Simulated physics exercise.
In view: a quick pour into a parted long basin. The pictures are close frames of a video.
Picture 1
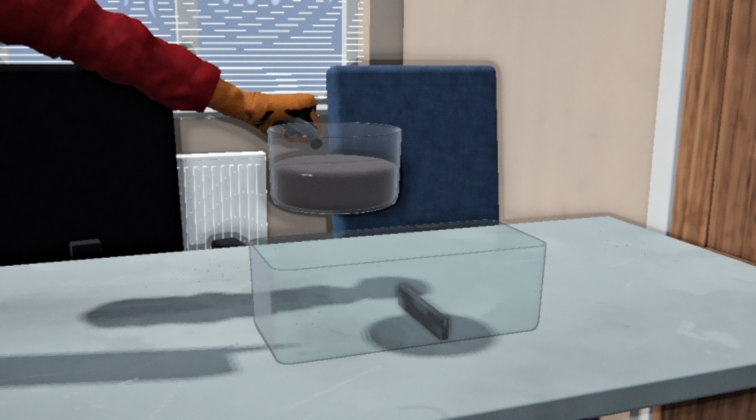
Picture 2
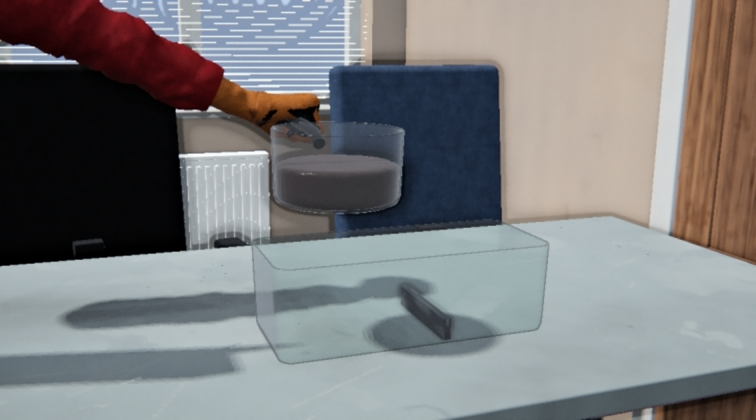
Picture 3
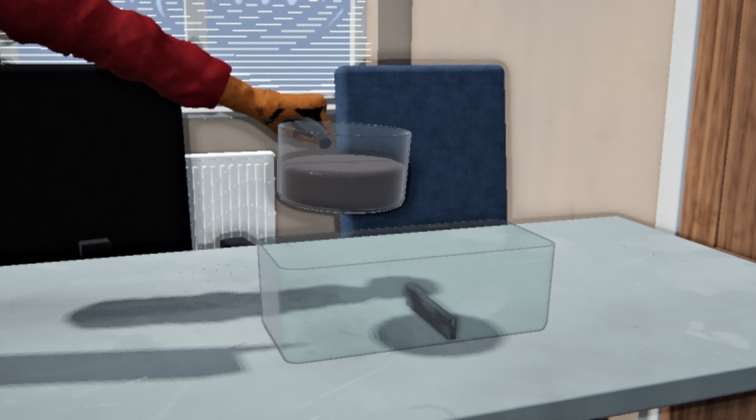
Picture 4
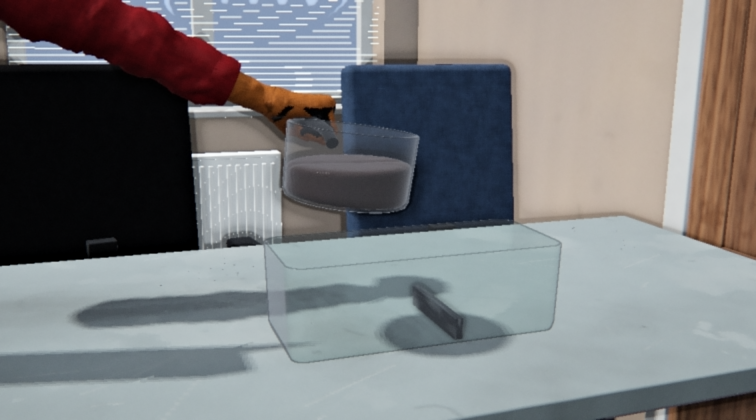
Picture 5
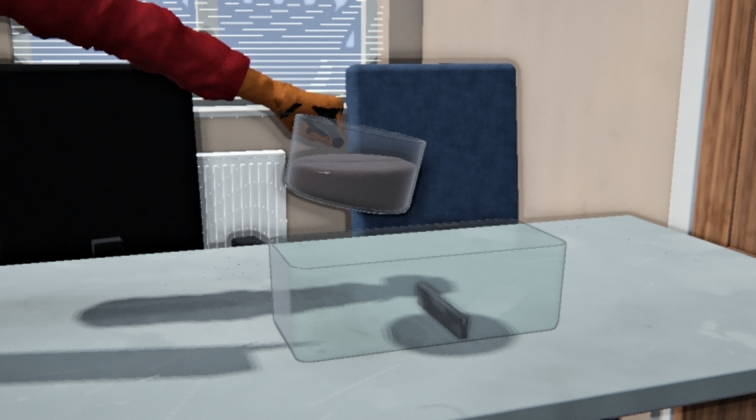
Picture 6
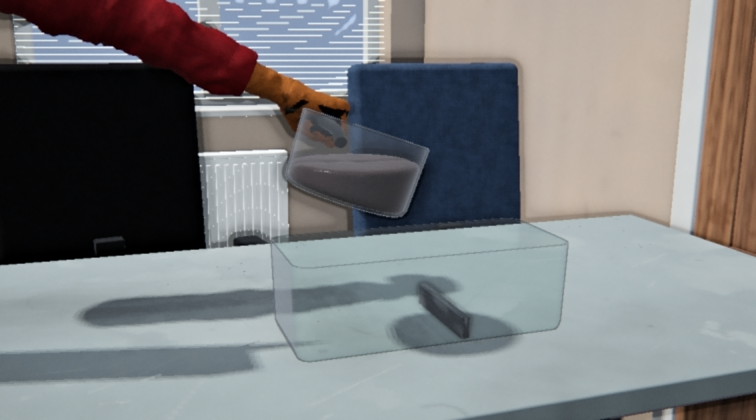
At the start, an orange-gloved hand holds a clear round container of dark liquid level above an empty, clear long basin on a pale table. The hand shifts slightly right, then gradually tilts the container down to the right, while the liquid's surface stays nearly level inside.
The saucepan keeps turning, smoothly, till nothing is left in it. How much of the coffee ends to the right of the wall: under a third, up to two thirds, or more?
In the end from a third to two thirds is right of the wall.
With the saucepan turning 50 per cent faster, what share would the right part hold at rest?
It comes to 40 per cent or so.
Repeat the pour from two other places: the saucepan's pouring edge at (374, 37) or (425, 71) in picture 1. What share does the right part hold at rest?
First some 45, then 70 per cent.
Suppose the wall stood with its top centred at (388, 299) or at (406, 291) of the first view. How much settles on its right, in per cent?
In turn 80 and 65 in a hundred.
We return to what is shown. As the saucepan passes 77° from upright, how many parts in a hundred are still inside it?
Close to 60 per cent.
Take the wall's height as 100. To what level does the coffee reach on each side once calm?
Some 50 per cent left and 70 right.
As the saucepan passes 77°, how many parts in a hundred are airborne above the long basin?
Close to 25 per cent.
A moment on, the tilt is 77° and 59 per cent is still to pour, 3 is left of the wall and 14 right of it.
Next, the tilt is 111° and 8 per cent is still to pour, 42 is left of the wall and 46 right of it.
Then the tilt is 119° and 0 per cent is still to pour, 51 is left of the wall and 48 right of it.
Later the tilt is 119° and 0 per cent is still to pour, 51 is left of the wall and 49 right of it.
Finally, 51 per cent lies left of the wall, 49 right of it and 1 outside.
